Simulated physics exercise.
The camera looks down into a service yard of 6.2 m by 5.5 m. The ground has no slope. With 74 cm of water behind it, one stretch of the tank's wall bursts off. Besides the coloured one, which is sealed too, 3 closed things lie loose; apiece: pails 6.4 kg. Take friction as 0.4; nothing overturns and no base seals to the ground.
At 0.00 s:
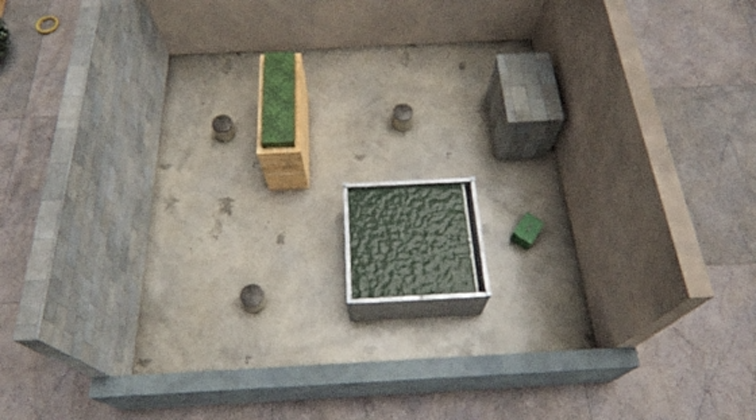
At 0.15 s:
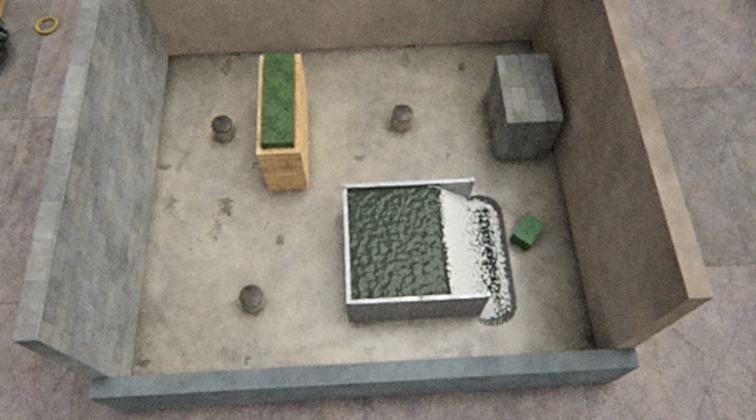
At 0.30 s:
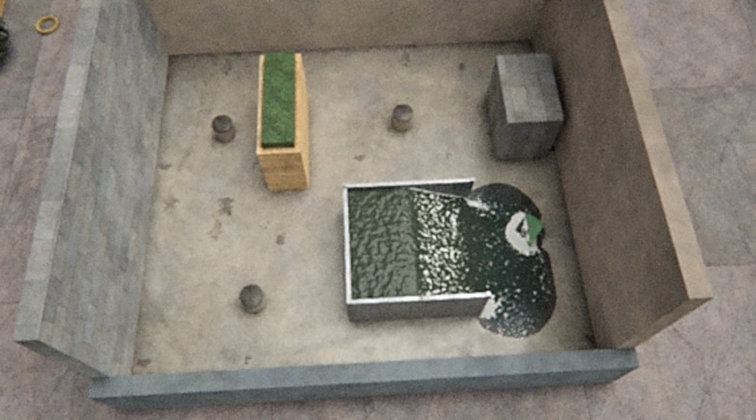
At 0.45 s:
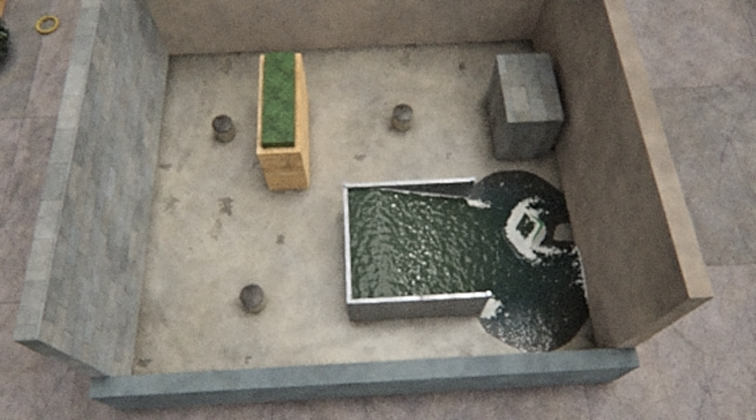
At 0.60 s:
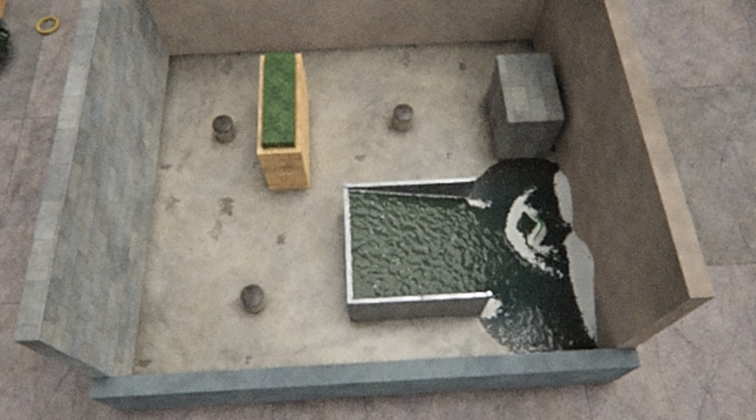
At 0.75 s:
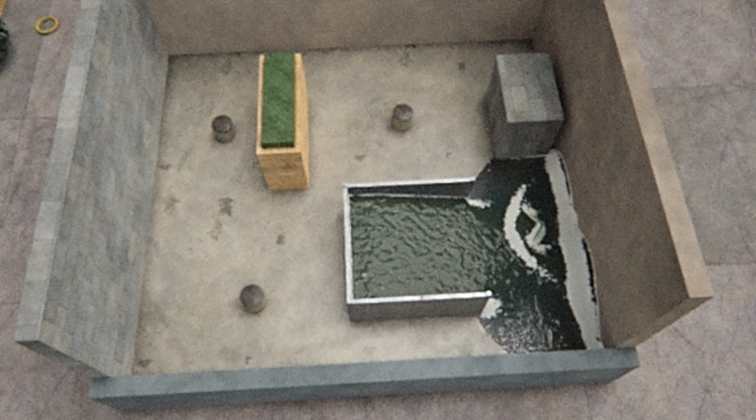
Dark water bursts from the tank's right side and spreads around the small green box.
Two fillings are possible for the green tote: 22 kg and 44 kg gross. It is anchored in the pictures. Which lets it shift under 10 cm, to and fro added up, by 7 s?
For it, neither weight holds it.
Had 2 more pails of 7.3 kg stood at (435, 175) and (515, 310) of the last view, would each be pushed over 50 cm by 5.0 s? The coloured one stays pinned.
In that order: Over, past it.
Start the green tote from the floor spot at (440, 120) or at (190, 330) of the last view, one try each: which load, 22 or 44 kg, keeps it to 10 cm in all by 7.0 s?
In that order: The smaller is enough; it takes the larger.
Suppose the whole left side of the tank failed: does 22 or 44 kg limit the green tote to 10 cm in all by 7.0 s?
In that case the smaller load will do.
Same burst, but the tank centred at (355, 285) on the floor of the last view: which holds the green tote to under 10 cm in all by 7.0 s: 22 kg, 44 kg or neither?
Then neither weight holds it.
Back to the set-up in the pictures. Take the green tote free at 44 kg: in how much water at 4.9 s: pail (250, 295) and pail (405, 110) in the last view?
About 3 and 9 cm.
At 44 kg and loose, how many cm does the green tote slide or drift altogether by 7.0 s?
About 60 cm.
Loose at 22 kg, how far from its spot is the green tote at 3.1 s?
About 150 cm.
After 1.4 s the green tote would be 52 cm from its start with 22 kg and 44 cm from its start with 44 kg; 25 cm of water round it then.
After 3.1 s the green tote would be 166 cm from its start with 22 kg and 40 cm from its start with 44 kg; 23 cm of water round it then.
After 4.9 s the green tote would be 242 cm from its start with 22 kg and 40 cm from its start with 44 kg; 12 cm of water round it then.
After 7.0 s the green tote would be 242 cm from its start with 22 kg and 40 cm from its start with 44 kg; 10 cm of water round it then.
